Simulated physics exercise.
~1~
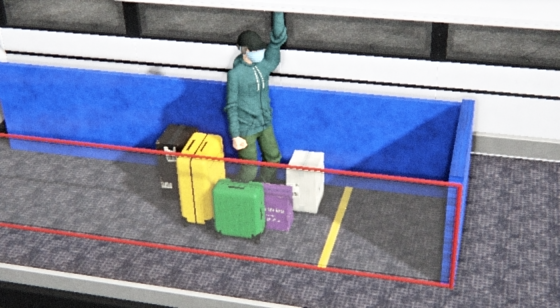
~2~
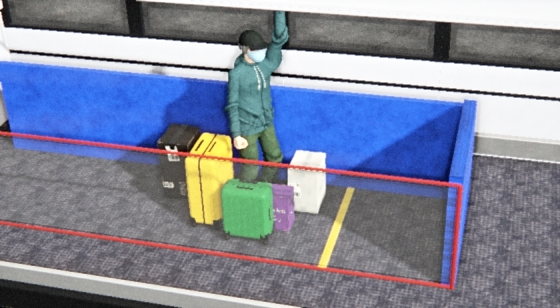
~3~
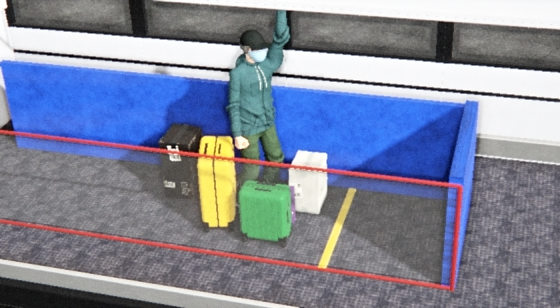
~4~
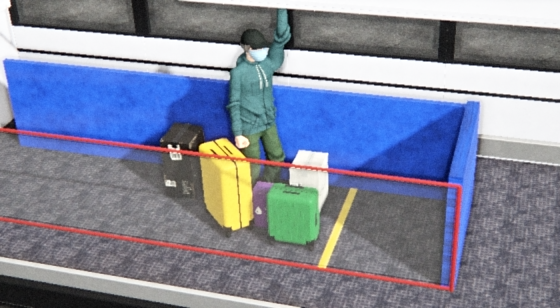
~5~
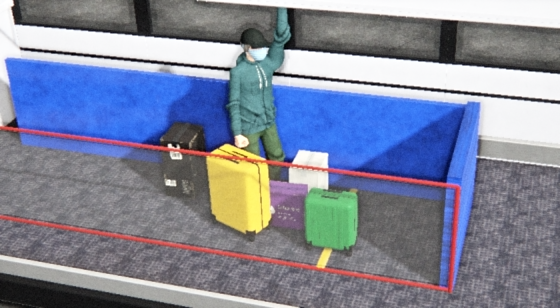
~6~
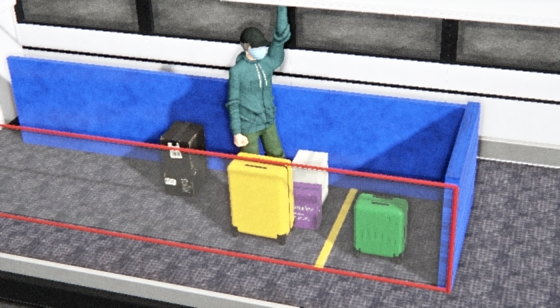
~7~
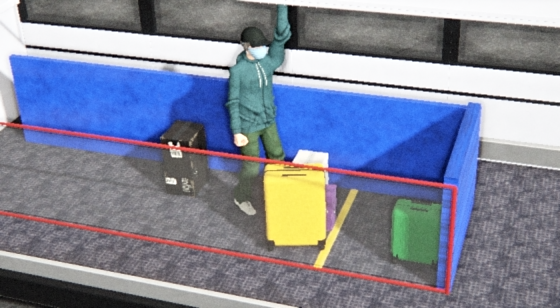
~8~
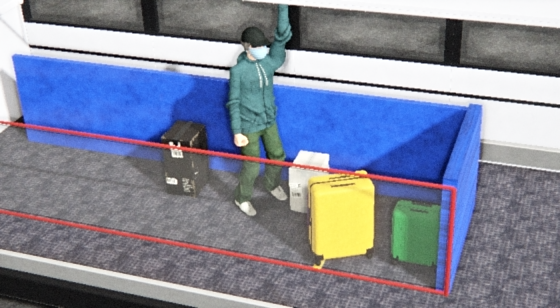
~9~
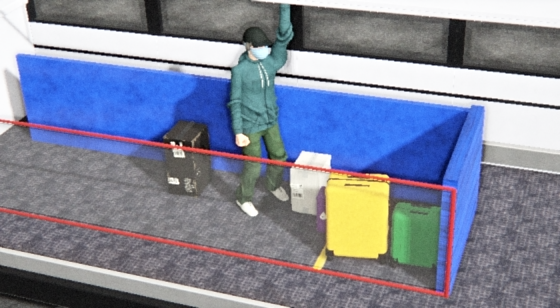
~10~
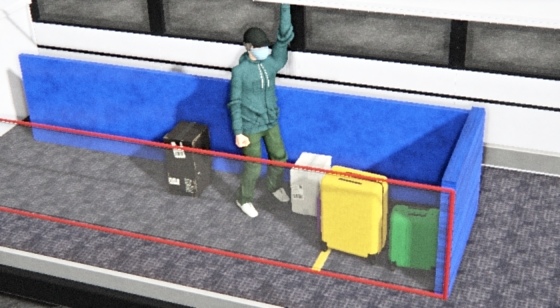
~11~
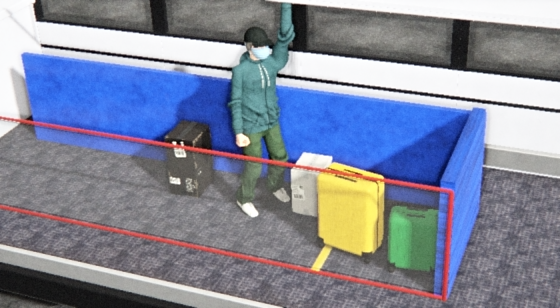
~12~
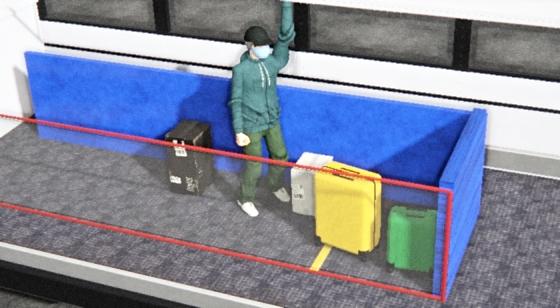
Yellow and green suitcases sliding right past a yellow line as a masked passenger stands holding on, black and white bags staying behind.
